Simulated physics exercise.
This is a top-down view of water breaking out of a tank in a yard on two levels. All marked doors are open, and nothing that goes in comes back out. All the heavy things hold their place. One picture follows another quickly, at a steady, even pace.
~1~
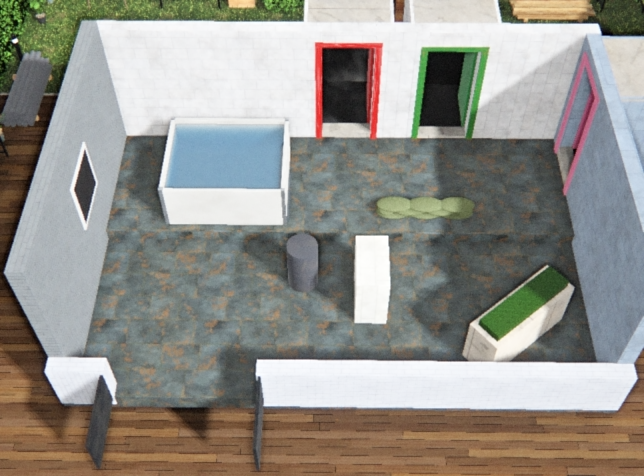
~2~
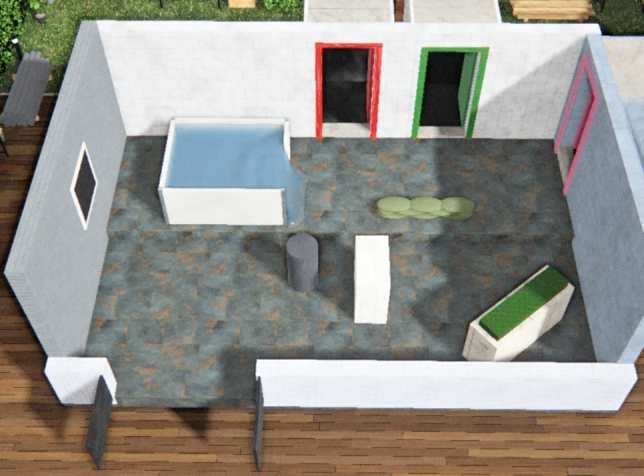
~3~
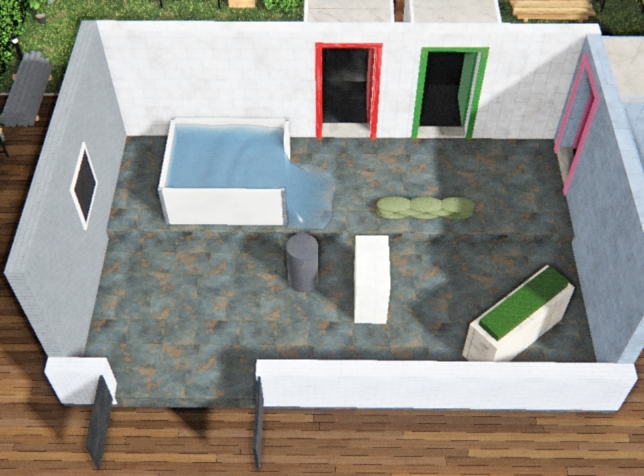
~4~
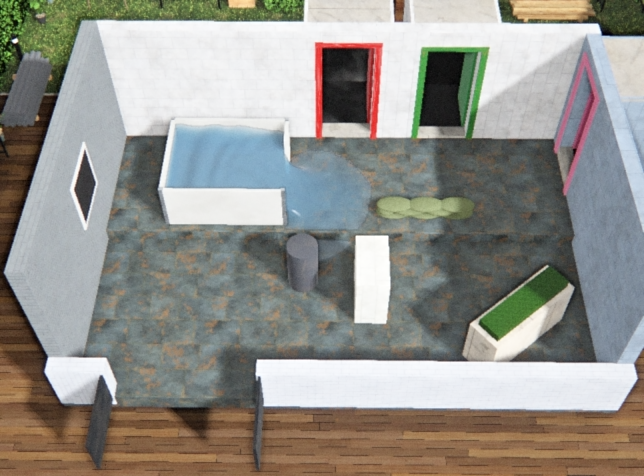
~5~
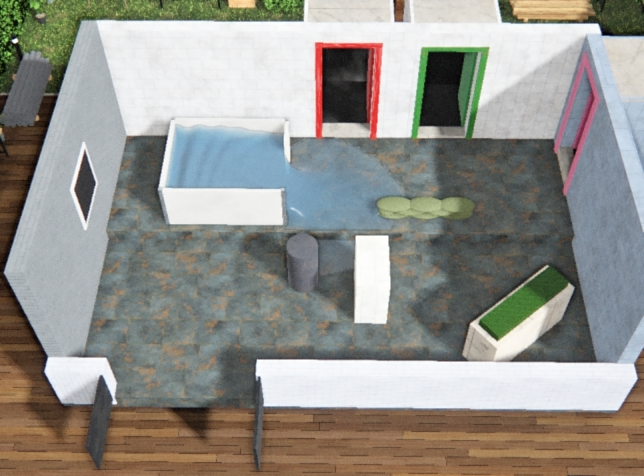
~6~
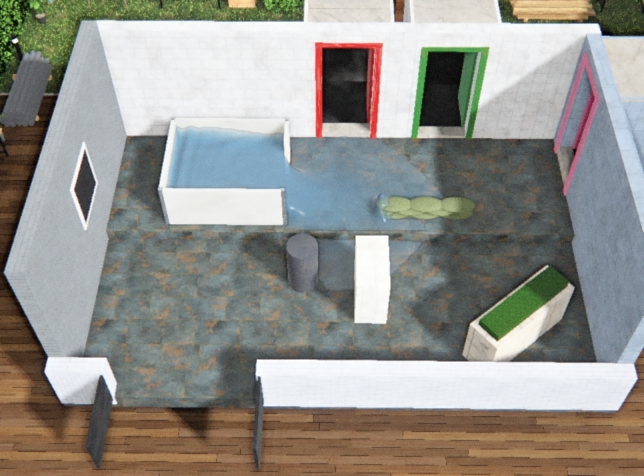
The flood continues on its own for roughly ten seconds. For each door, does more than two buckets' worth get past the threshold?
The green door is going to be swamped; the pink door is going to be swamped; the red door is going to stay within two buckets.
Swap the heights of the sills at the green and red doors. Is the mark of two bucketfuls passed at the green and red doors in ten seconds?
Then: The green door holds; the red door is under.
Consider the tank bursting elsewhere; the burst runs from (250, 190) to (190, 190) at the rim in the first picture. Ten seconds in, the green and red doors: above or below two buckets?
Well, the green door doesn't reach it and the red door doesn't reach it.
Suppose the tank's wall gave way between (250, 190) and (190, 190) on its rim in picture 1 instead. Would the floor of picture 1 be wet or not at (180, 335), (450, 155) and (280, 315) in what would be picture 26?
First soaked, second unwetted, third soaked.
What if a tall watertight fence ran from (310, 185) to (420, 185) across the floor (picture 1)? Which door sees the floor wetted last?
The pink-painted one, I think.
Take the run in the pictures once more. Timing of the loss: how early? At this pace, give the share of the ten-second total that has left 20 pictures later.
Somewhere around 40 per cent, I'd say.
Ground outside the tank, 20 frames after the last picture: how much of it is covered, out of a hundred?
I'd put it at roughly 60 per cent.
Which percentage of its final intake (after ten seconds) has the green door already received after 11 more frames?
My estimate is close to 15 per cent.
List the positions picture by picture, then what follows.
The open tank at (226, 157) is whole and still, in the first frame.
Water pours out at (284, 185) and has run to a hidden place, in the second frame.
The front is at a hidden place, out from the gap at (284, 188), in the third frame.
The front is at (365, 185), out from the gap at (284, 189), in the fourth frame.
The front is at (399, 191), out from the gap at (284, 189), in the fifth frame.
Water pours out at (284, 189) and has run to (441, 204), in the sixth frame.
A moment on, water covers 35 % of the floor; the green door wet at the sill, nothing in, the pink door not reached, the red door wet at the sill, nothing in.
Next, water covers 50 % of the floor; the green door under two buckets in, the pink door under two buckets in, the red door wet at the sill, nothing in.
Then, water covers 60 % of the floor; the green door over two buckets in, the pink door over two buckets in, the red door wet at the sill, nothing in.
Later, water covers 70 % of the floor; the green door over two buckets in, the pink door far over two buckets in, the red door wet at the sill, nothing in.
In the end, water covers 85 % of the floor; the green door over two buckets in, the pink door far over two buckets in, the red door wet at the sill, nothing in.
